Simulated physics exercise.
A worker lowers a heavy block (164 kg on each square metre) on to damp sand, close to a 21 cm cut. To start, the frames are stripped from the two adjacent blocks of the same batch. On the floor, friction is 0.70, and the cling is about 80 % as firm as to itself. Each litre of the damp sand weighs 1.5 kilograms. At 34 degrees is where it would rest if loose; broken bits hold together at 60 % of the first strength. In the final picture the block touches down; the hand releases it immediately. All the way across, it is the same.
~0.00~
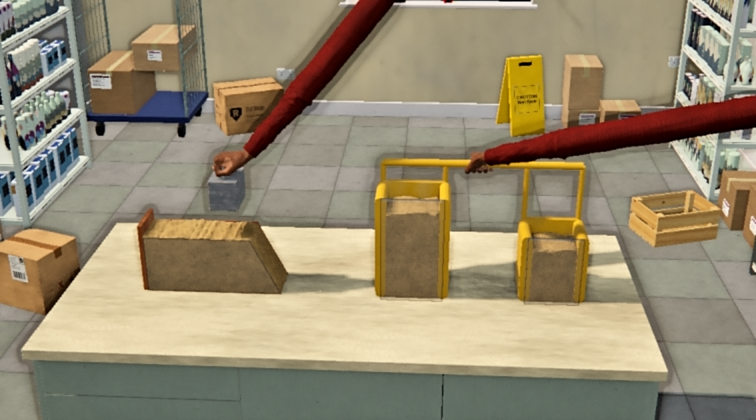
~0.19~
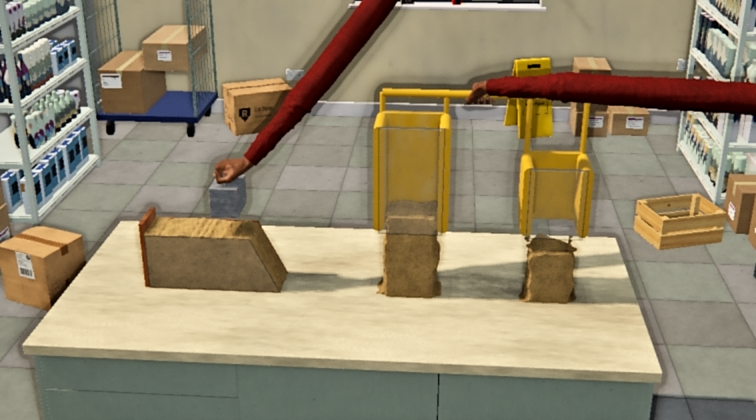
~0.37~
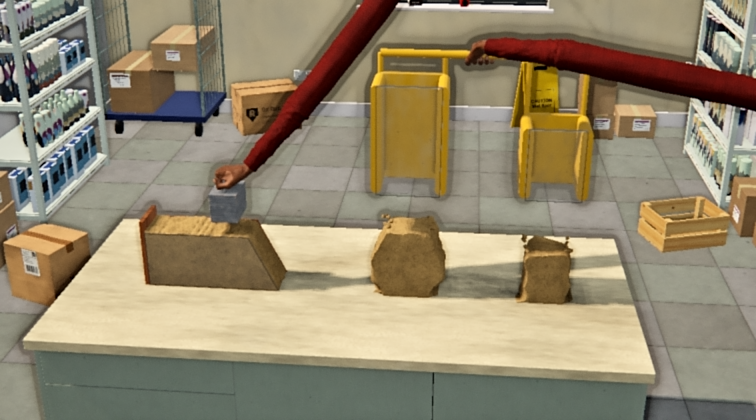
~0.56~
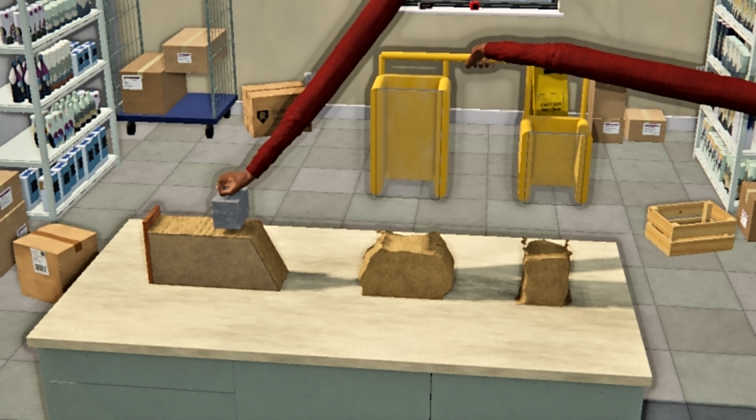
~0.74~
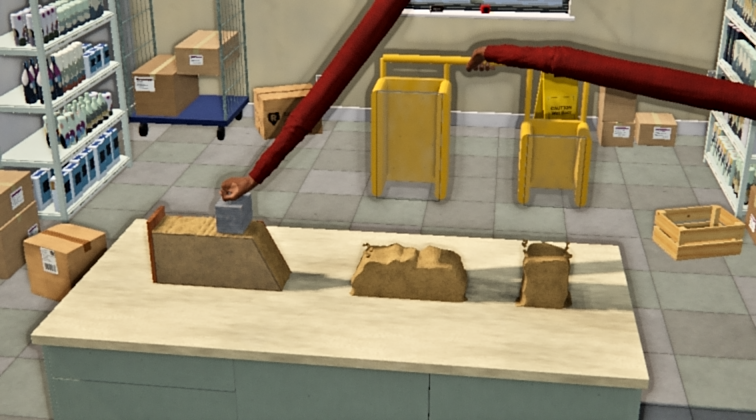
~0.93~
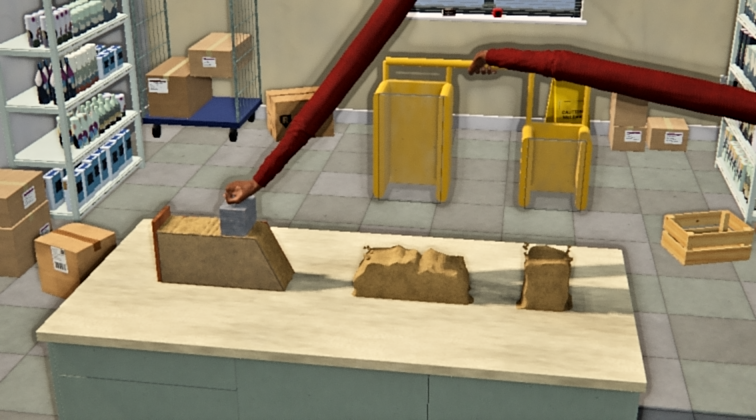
The footage shows a red-sleeved arm lifting joined yellow casings off two sand blocks while another hand lowers a grey block onto a slant-sided sand mass; the taller freed block slumps into a wide mound, the shorter barely changing.
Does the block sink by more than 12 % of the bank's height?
Predicted outcome: A steady block.
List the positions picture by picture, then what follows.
The first picture shows highest point of the damp sand at (162, 238); test blocks 34 cm, 21 cm high (left to right).
The second picture shows highest point of the damp sand at (163, 236); test blocks 32 cm, 20 cm high (left to right).
The third picture shows highest point of the damp sand at (163, 234); test blocks 27 cm, 20 cm high (left to right).
The fourth picture shows highest point of the damp sand at (166, 234); test blocks 21 cm, 20 cm high (left to right).
The fifth picture shows highest point of the damp sand at (170, 233); test blocks 16 cm, 20 cm high (left to right).
The sixth picture shows highest point of the damp sand at (174, 233); test blocks 16 cm, 20 cm high (left to right).
By 1.07 s, the block is down by 1 % of the bank's height and stands upright.
By 1.24 s, the block is down by 1 % of the bank's height and stands upright.
By 1.41 s, the block is down by 1 % of the bank's height and stands upright.
By 1.57 s, the block is down by 1 % of the bank's height and stands upright.
By 2.55 s, at the end, the block is down by 1 % of the bank's height and stands upright.
